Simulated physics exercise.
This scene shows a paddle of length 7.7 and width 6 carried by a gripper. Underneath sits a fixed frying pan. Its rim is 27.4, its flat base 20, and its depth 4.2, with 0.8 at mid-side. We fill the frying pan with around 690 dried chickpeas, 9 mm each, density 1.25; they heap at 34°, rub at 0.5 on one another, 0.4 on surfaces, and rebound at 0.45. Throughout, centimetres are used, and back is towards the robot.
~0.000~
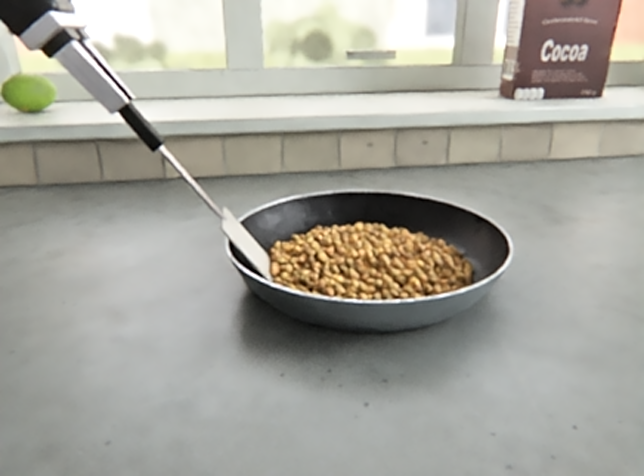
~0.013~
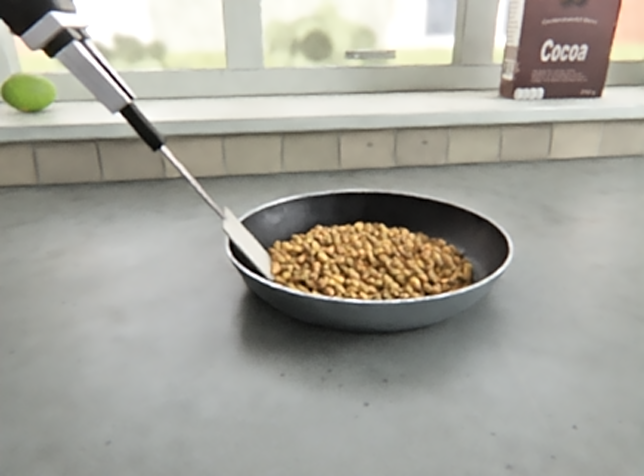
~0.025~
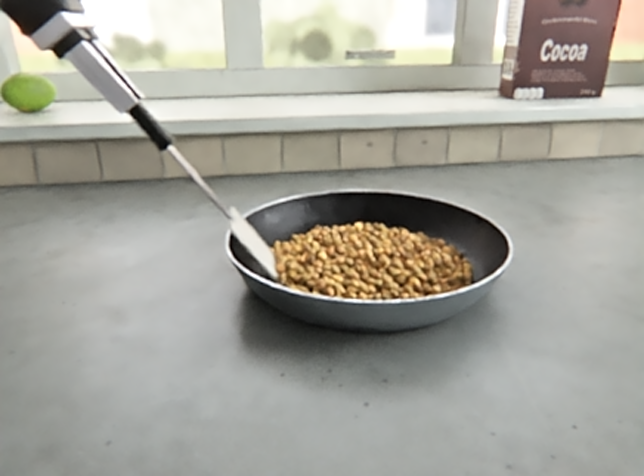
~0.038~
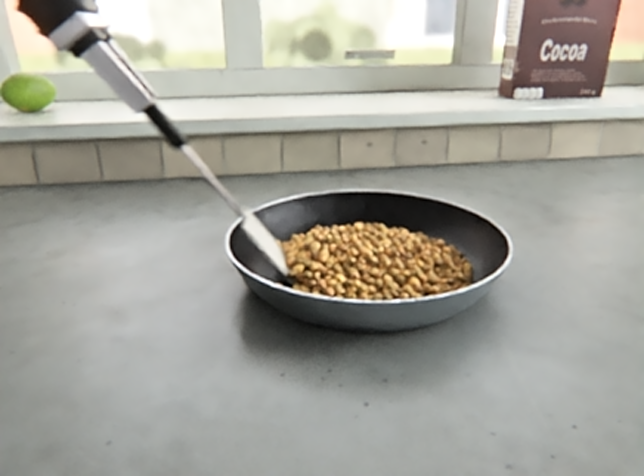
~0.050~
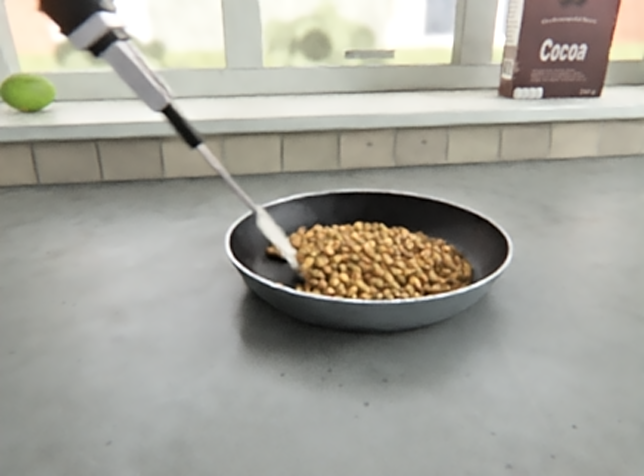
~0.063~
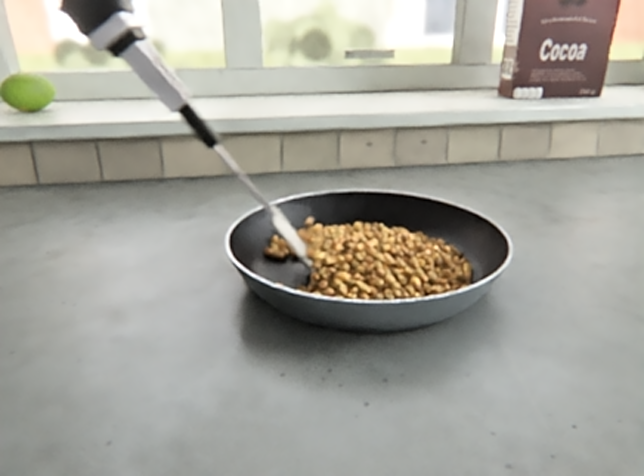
A grey kitchen countertop is seen from slightly above by a still camera, with a pale tiled ledge and a bright window behind it. A dark frying pan holds a heap of golden-brown chickpeas near the centre, with a green fruit at upper left and a brown cocoa box at upper right. From the left, a black-and-white gripper moves a slanted metal paddle a short way rightward through the pan, pushing into the heap's left side and shifting some chickpeas.
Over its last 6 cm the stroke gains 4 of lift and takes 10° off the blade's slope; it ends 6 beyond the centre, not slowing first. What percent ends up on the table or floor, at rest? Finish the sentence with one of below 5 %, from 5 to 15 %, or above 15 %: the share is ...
The share is from 5 to 15 %.
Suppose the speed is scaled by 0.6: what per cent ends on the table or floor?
About 0 per cent.
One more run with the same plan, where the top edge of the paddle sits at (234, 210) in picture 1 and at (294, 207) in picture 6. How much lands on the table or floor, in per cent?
Around 10 per cent finishes there.
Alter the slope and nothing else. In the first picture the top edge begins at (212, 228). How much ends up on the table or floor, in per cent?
10 percent or thereabouts.
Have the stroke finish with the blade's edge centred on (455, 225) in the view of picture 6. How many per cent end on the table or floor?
Approximately 10 per cent, I reckon.
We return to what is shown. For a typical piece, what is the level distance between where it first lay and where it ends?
About 3 centimetres.
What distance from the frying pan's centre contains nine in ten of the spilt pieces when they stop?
Radial distance: Approx. 65 cm.
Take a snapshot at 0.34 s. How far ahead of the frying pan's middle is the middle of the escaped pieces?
The distance is about 24 cm.
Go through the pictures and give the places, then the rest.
Paddle top edge at (223, 217), sloping 55°; upper third of the load around (366, 257), from x 270 to 470, top at y 225; 689 in the frying pan, in the first picture.
Paddle top edge at (224, 217), sloping 55°; upper third of the load around (366, 257), from x 270 to 470, top at y 225, in the second picture.
Paddle top edge at (231, 217), sloping 55°; upper third of the load around (360, 257), from x 270 to 470, top at y 225, in the third picture.
Paddle top edge at (244, 216), sloping 55°; upper third of the load around (358, 255), from x 270 to 470, top at y 225, in the fourth picture.
Paddle top edge at (259, 215), sloping 55°; upper third of the load around (356, 254), from x 270 to 470, top at y 225, in the fifth picture.
Paddle top edge at (273, 214), sloping 55°; upper third of the load around (356, 252), from x 270 to 470, top at y 220; 689 in the frying pan, in the sixth picture.
By 0.09 s, sloping 55°, highest piece 6 above the table; 689 in the frying pan.
By 0.12 s, sloping 52°, highest piece 7 above the table; 689 in the frying pan.
By 0.34 s, sloping 45°, highest piece 4 above the table; 632 in the frying pan, 57 on the table or floor.
By 1.39 s, sloping 45°, highest piece 3 above the table; 632 in the frying pan, 57 on the table or floor.
Final count, 632 in the frying pan, 57 on the table or floor. That is 8 % on the table or floor.
